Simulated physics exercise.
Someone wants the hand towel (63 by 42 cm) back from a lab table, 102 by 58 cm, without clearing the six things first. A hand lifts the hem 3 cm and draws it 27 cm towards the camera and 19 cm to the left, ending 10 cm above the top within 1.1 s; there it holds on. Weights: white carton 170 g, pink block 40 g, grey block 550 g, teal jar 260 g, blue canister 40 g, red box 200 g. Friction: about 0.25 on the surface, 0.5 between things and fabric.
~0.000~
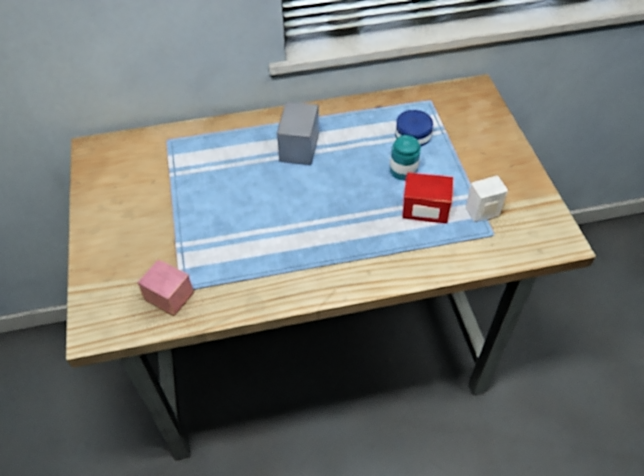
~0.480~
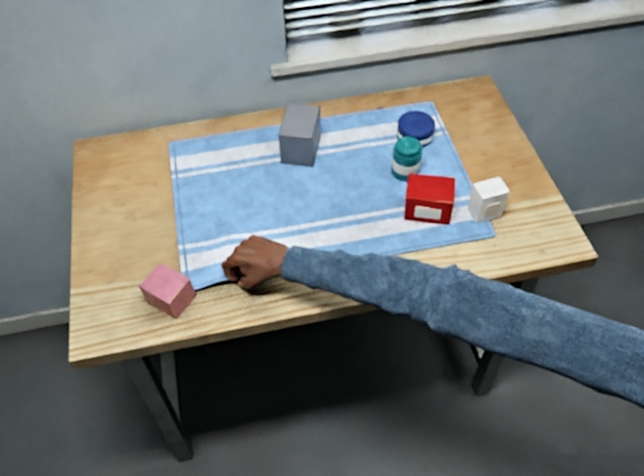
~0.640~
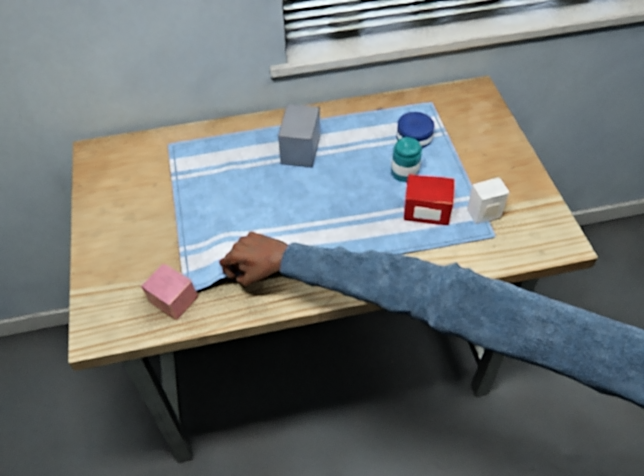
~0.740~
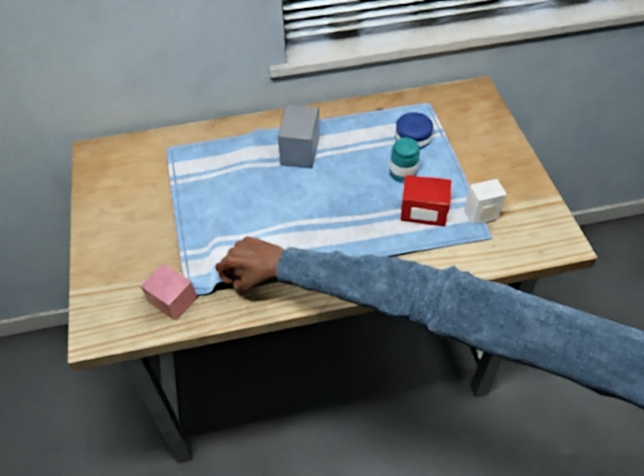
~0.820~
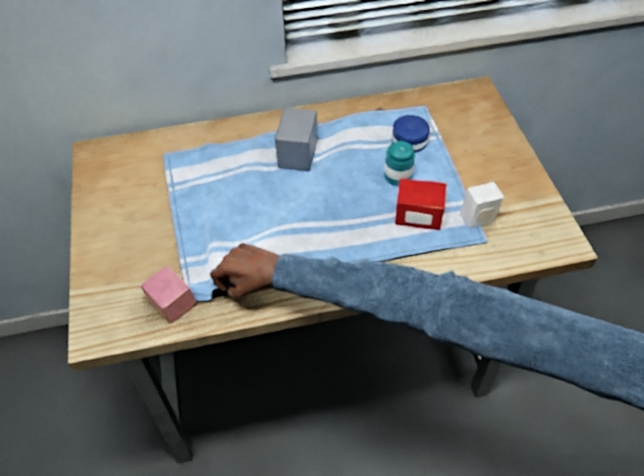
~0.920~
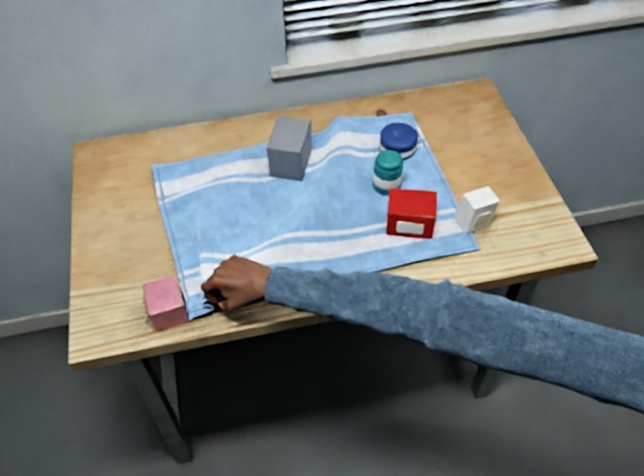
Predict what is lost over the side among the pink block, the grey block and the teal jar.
In order: The pink block goes over the edge; the grey block stays on; the teal jar stays on.
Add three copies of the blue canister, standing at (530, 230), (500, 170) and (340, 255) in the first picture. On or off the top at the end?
In turn: Stays up, stays up, falls off.
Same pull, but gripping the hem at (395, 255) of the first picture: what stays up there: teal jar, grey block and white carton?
In that case: Teal jar goes over, grey block stays up, white carton stays up.
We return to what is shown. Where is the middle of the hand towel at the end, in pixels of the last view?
Near (234, 301).
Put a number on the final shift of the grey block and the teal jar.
About: Grey block 35 cm, teal jar 35 cm.
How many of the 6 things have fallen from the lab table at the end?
That makes 2.
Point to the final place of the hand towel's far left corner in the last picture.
At about (63, 278).
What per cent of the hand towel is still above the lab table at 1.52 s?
About 70 per cent.
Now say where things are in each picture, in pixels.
The first frame shows pink block (163, 278); grey block (298, 119); teal jar (407, 143); hand towel corners (167, 140) (431, 101) (494, 236).
The second frame shows hand towel corners (169, 143) (432, 102); grip (237, 278).
The third frame shows hand towel corners (169, 145) (432, 103); grip (235, 276).
The fourth frame shows white carton (488, 189); red box (428, 189); hand towel corners (167, 149) (429, 103); grip (231, 280).
The fifth frame shows teal jar (401, 149); pink block (165, 286); grey block (296, 124); hand towel corners (164, 155) (425, 106); grip (226, 287).
The sixth frame shows pink block (162, 294); grey block (289, 134); teal jar (389, 158); hand towel corners (152, 165) (411, 113) (480, 250); grip (218, 300).
After 1.1 s, 95 % of the hand towel is still over the top; teal jar 14 cm off its start, grey block 13 cm off its start, pink block 4 cm off its start.
After 1.3 s, 85 % of the hand towel is still over the top; teal jar 23 cm off its start, grey block 23 cm off its start, pink block 11 cm off its start.
After 1.5 s, 70 % of the hand towel is still over the top; grey block 31 cm off its start at (216, 219), teal jar 30 cm off its start at (316, 237), pink block over the edge.
After 1.7 s, 60 % of the hand towel is still over the top; teal jar 34 cm off its start, grey block 34 cm off its start, pink block over the edge.
After 3.3 s, 60 % of the hand towel is still over the top; teal jar 37 cm off its start at (306, 264), grey block 34 cm off its start at (205, 230), pink block over the edge, red box over the edge.
